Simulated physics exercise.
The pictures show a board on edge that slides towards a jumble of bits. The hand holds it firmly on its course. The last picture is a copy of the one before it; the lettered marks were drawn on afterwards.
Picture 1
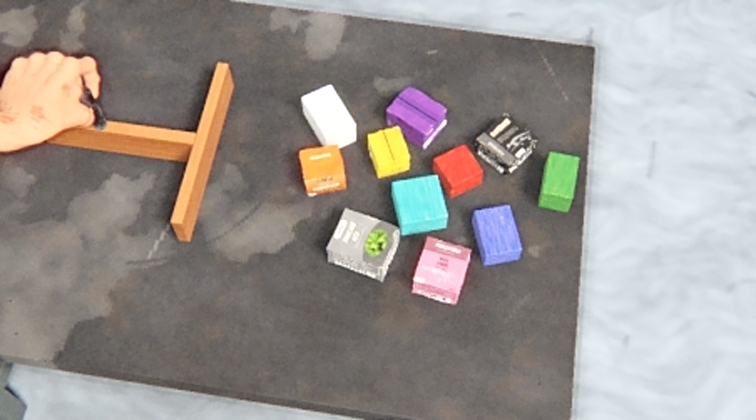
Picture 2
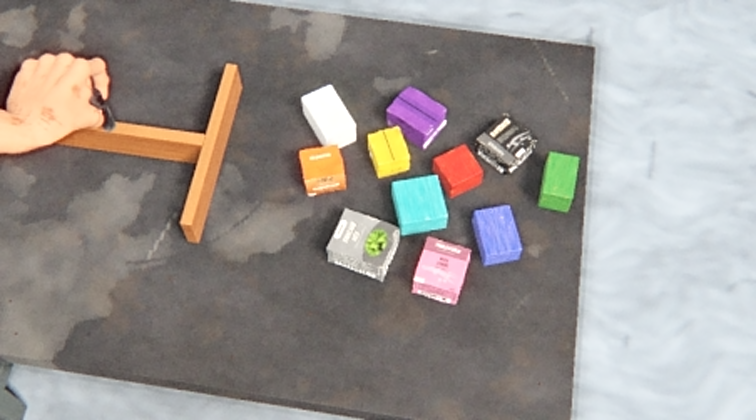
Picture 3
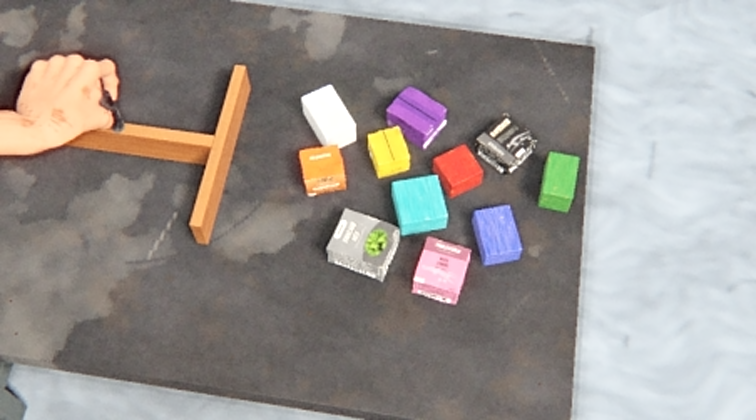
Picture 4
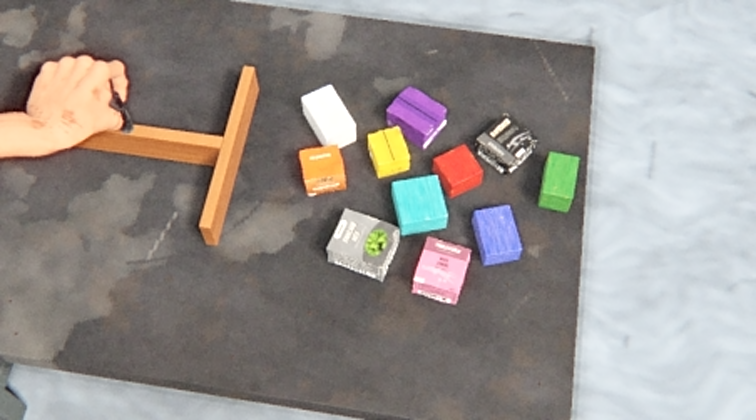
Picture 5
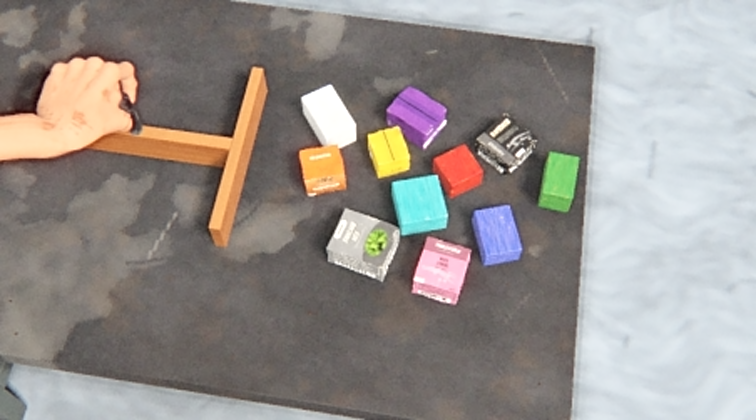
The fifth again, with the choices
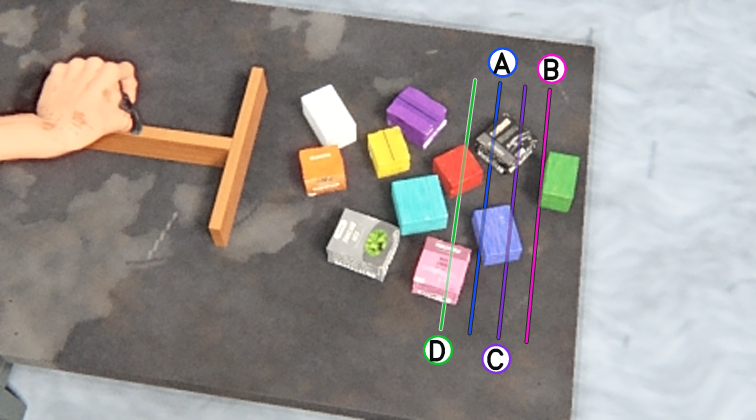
We see a hand holding a T-shaped wooden tool on a dark, stained surface, sliding it slowly a short way to the right, while a cluster of colourful boxes and blocks on the right stays still.
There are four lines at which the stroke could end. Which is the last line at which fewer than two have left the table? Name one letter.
D is the last line within the limit.
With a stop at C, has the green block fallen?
By then, yes.
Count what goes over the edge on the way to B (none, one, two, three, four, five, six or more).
By then, six or more.
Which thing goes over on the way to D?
It is the green block.
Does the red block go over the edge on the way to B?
Yes.
On the marked copy, A at (486, 200); B at (539, 207); C at (513, 203); D at (459, 196).
Taking D. A third of the way, board (316, 155); white block (352, 127); orange packet (341, 178).
Two thirds of the way, board (396, 166); blue block (509, 236); black box (516, 140).
When it is over, board (457, 175); green block over the edge; blue block (571, 245); one fallen.
As for the rest, A drops two; B drops seven; C drops four.
